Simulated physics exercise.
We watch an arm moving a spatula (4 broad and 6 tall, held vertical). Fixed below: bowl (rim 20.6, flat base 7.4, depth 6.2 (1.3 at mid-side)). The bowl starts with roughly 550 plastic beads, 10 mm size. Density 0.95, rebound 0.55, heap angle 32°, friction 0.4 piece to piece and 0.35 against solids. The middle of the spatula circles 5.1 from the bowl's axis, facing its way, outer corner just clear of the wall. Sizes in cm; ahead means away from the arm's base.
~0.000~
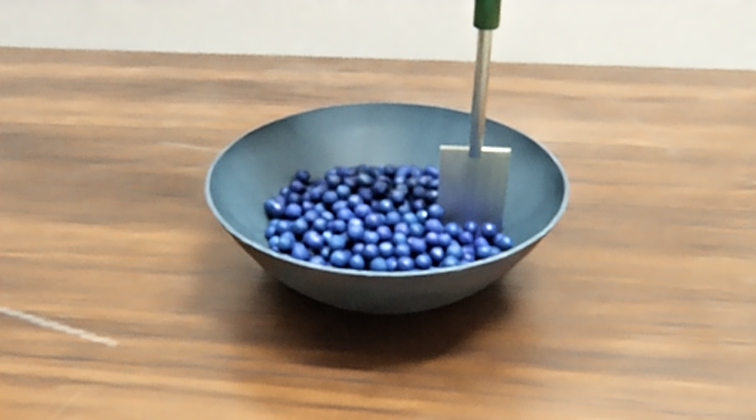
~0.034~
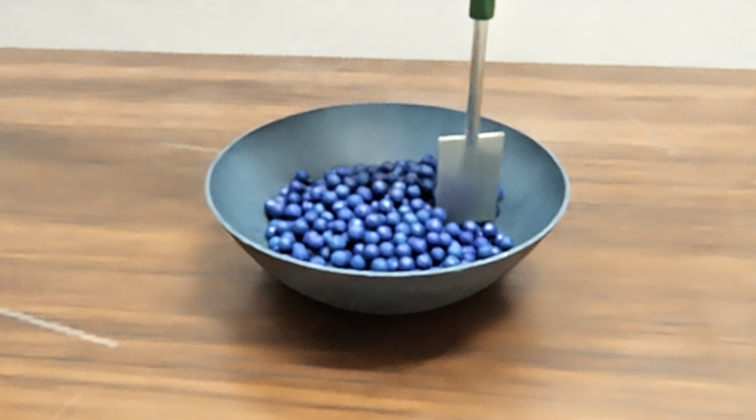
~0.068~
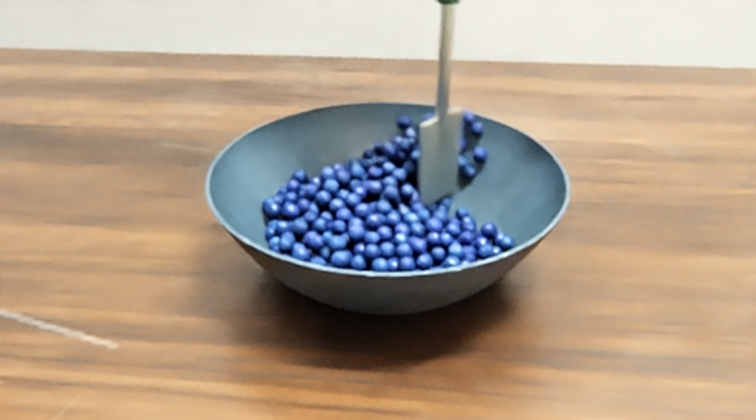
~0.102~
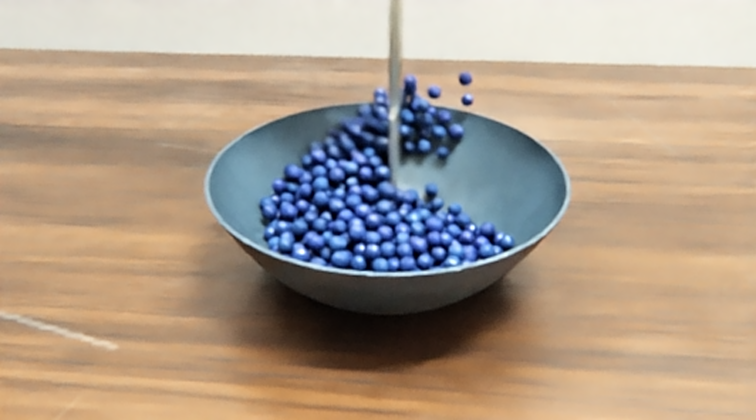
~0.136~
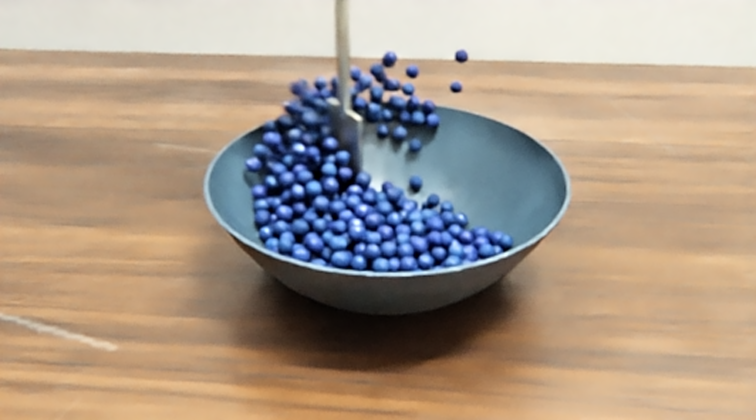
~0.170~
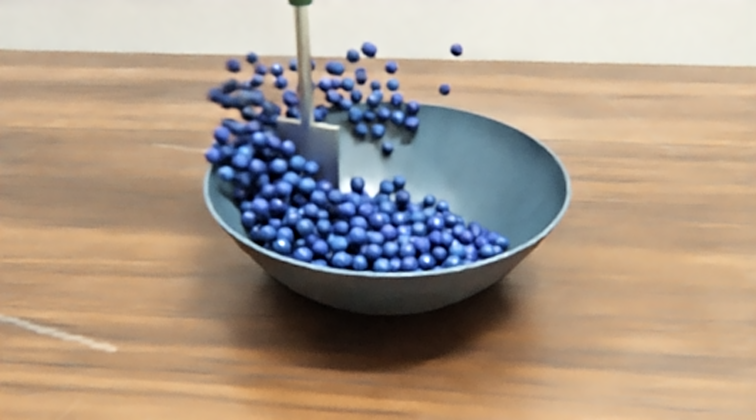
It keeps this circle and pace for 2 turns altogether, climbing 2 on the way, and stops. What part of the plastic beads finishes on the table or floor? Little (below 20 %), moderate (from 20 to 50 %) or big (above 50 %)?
On the table or floor the share is moderate, from 20 to 50 %.
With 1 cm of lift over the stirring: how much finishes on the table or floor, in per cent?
About 40 per cent.
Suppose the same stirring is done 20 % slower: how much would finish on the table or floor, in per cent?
In that case some 20 per cent.
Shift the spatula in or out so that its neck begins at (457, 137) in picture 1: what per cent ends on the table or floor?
About 25 per cent.
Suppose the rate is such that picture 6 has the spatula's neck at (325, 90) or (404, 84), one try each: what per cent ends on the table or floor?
Some 25 and 5 per cent.
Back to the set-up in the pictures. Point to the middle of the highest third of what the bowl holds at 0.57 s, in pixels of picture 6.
Around (364, 215).
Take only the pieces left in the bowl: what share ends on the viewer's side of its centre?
Roughly 50 per cent.
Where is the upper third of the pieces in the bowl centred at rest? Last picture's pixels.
Near (370, 221).
After 0.37 s, 17° round, highest piece 11 above the table; 398 in the bowl, 97 on the table or floor, 54 in flight or on the tool.
After 0.57 s, 231° round, highest piece 7 above the table; 379 in the bowl, 167 on the table or floor, 3 in flight or on the tool.
After 0.87 s, 0° round, highest piece 4 above the table; 378 in the bowl, 171 on the table or floor.
After 1.57 s, 0° round, highest piece 4 above the table; 378 in the bowl, 171 on the table or floor.
In the end, 378 in the bowl, 171 on the table or floor. That is 31 % on the table or floor.
